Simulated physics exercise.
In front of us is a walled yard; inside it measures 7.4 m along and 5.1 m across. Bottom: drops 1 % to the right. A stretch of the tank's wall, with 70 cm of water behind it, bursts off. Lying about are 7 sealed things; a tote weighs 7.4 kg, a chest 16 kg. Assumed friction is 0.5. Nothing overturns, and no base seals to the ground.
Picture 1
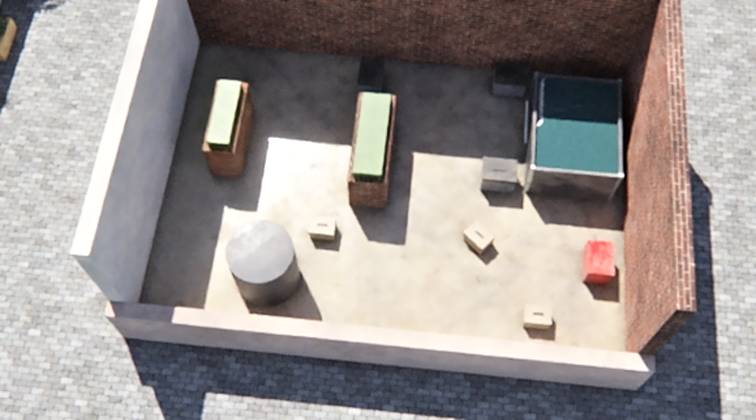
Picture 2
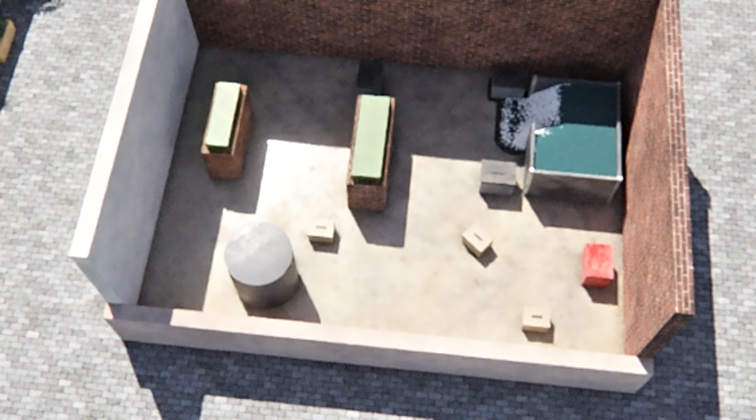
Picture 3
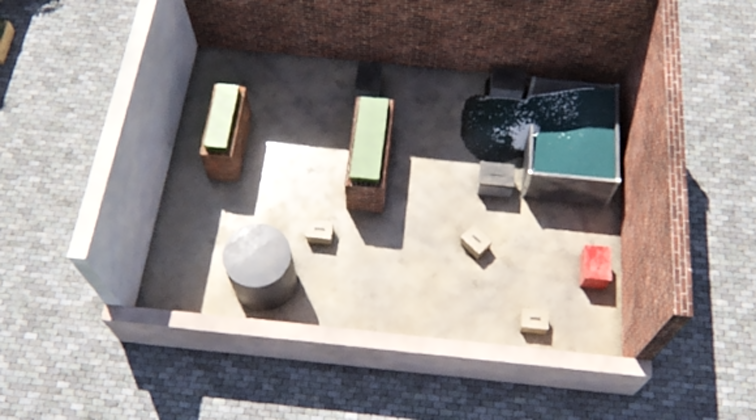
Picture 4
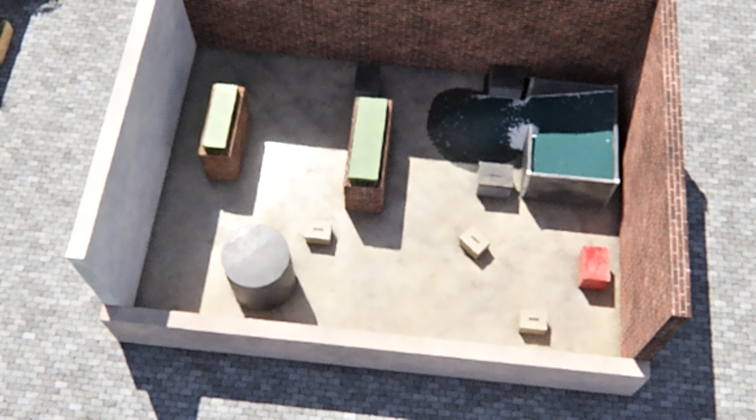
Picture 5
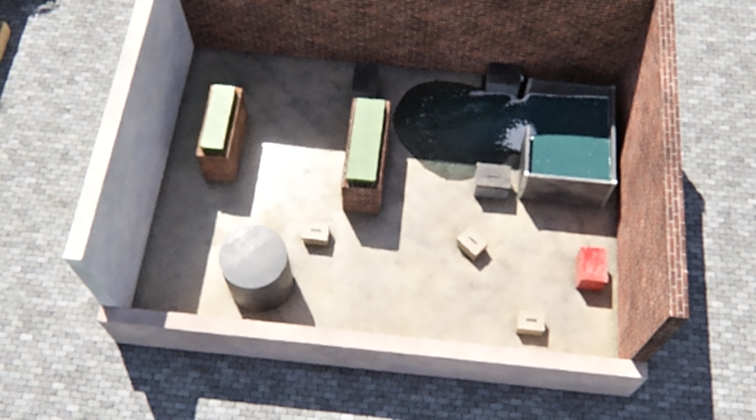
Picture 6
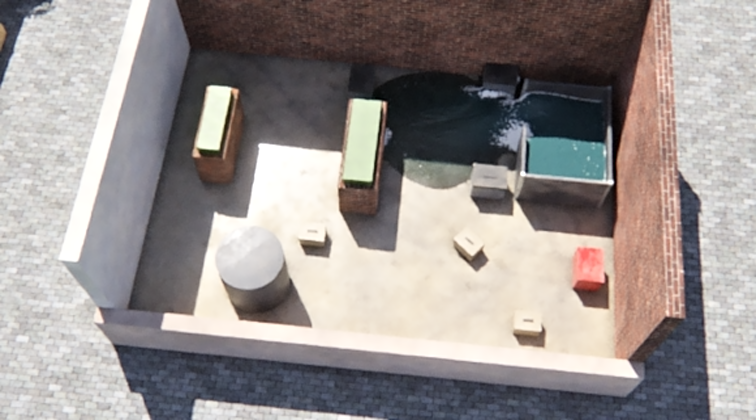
At first, a brick-walled yard holds two green-topped planters, a grey cylinder, a red chest, small boxes and a tank of teal water at the right. Water bursts from the tank's left side and spreads leftward across the floor in a dark pool, reaching the nearer planter, while the red chest stays put.
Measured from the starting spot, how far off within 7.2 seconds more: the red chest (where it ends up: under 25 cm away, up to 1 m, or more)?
It remains in place.
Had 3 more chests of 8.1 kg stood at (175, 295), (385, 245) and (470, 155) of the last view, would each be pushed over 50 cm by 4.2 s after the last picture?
Respectively: Smaller, greater, greater.
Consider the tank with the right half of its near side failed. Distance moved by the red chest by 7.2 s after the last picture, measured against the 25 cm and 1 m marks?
Well, the red chest goes a long way then.
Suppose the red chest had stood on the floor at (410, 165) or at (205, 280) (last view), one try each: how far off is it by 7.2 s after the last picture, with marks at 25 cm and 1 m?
In that order: It goes a long way; it hardly budges.
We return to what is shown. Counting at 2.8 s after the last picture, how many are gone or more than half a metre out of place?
That would be 1.
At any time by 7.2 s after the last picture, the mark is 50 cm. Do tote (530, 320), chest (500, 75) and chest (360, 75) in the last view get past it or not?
Well, going one by one, it's not that far, not that far and too far.
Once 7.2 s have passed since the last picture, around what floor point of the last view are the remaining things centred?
Mean position: Approximately (439, 230).
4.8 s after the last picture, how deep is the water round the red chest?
Somewhere close to 0 cm.
Then, 0.9 s after the last picture the red chest is near (591, 264), 0.0 m from its start, aground; 0 afloat.
Then, 2.8 s after the last picture the red chest is near (591, 264), 0.0 m from its start, aground; 1 afloat.
Then, 4.8 s after the last picture the red chest is near (591, 264), 0.0 m from its start, aground; 0 afloat.
Then, 7.2 s after the last picture the red chest is near (591, 264), 0.0 m from its start, aground; 0 afloat.
